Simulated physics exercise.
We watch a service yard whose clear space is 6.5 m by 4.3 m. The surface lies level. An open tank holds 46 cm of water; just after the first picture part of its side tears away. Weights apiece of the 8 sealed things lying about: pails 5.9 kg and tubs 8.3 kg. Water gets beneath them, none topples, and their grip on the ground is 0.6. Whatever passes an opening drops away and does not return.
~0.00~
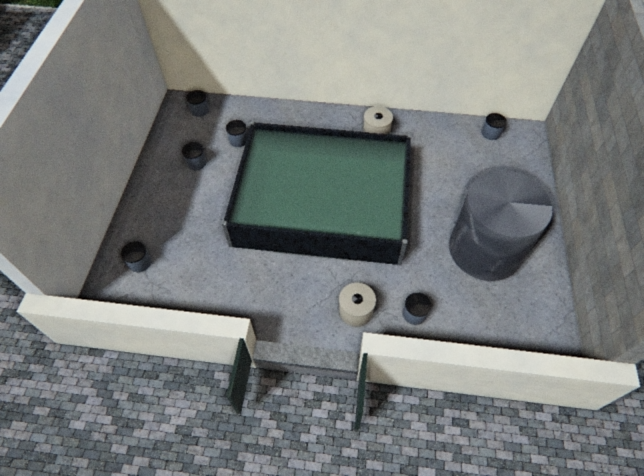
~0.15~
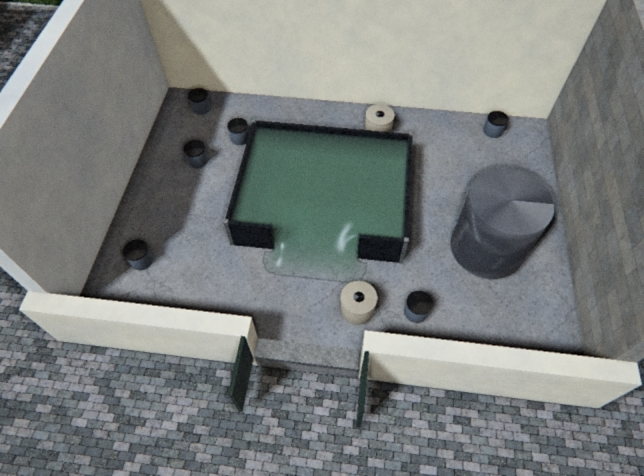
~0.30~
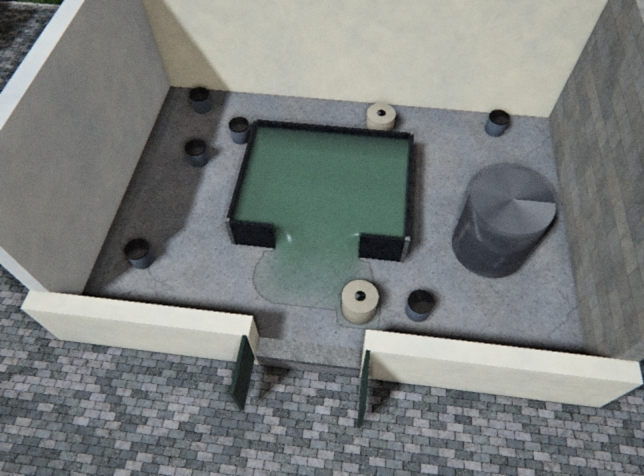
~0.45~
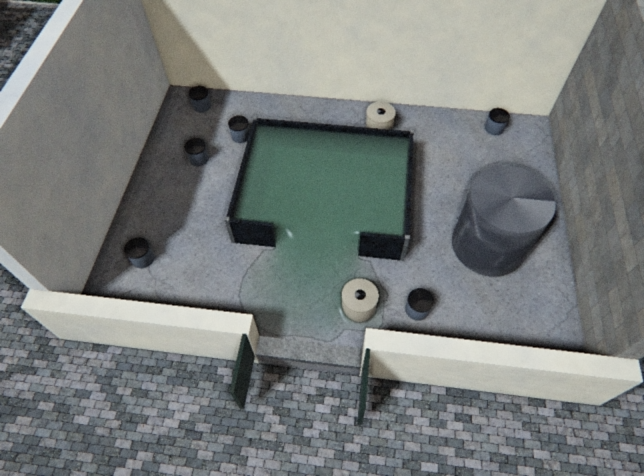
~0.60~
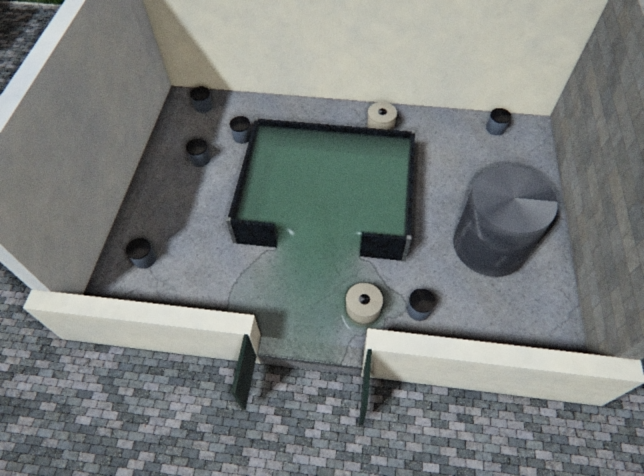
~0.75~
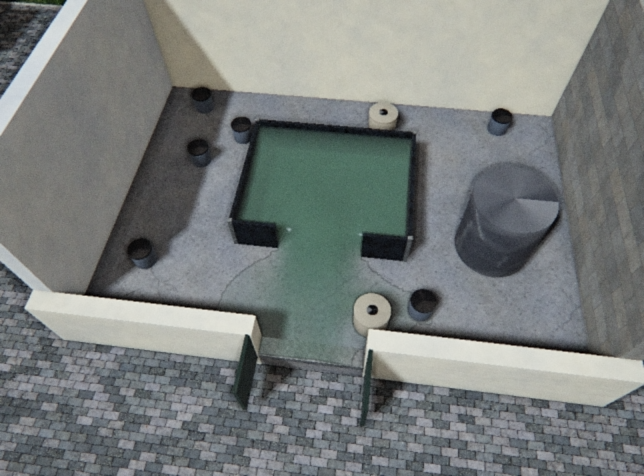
Greenish water slides out through a gap opening in the front side of a dark-walled tank, in a walled yard seen from high above. Inside the pale walls stand several dark pails, two cream tubs and a big grey cylinder at right. The water spreads thinly across the grey floor to the front opening, and the nearer tub shifts slightly, while the view barely moves.
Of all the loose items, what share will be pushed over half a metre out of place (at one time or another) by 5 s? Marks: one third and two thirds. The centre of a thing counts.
Share: Not even a third.
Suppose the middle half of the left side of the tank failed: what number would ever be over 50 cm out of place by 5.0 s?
Then 3.
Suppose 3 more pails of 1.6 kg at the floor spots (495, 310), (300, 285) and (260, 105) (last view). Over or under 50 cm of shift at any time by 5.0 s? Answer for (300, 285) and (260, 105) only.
In that order: More, under.
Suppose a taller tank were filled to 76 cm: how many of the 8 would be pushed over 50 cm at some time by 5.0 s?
In that case 2 of them.
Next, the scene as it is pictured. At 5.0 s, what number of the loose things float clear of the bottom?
At that moment 0.
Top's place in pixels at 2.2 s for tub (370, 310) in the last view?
Near (491, 311).
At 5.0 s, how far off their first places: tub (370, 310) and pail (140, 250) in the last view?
In turn: 200 cm, 5 cm.
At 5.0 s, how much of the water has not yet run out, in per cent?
About 60 per cent.
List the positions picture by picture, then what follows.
In the first picture, a tub at (357, 299) rests on the ground; a pail at (236, 127) rests on the ground; water covers 4.1 m2; 0 of 8 have shifted.
In the second picture, a tub at (359, 297) rests on the ground; a pail at (237, 125) rests on the ground; 4.6 m2 under water; 0 of 8 have shifted.
In the third picture, a tub at (360, 296) rests on the ground; a pail at (239, 124) rests on the ground; water covers 5.2 m2; 0 of 8 have shifted.
In the fourth picture, a tub at (360, 295) rests on the ground; a pail at (238, 123) rests on the ground; 6.0 m2 under water; 0 of 8 have shifted.
In the fifth picture, a tub at (364, 299), on the bottom, 7 cm from its start; a pail at (240, 123), on the bottom; water covers 6.7 m2; 1 of 8 have shifted.
In the sixth picture, a tub at (372, 310) rests on the ground, 22 cm from its start; a pail at (241, 124) rests on the ground; 7.0 m2 under water; 1 of 8 have shifted.
After 1.1 s 0 of 8 are over 50 cm from their spots; 0 afloat.
After 2.2 s 1 of 8 are over 50 cm from their spots; 0 afloat.
After 3.5 s 1 of 8 are over 50 cm from their spots; 0 afloat.
After 5.0 s 1 of 8 are over 50 cm from their spots, and 1 have been at some point; 0 afloat.
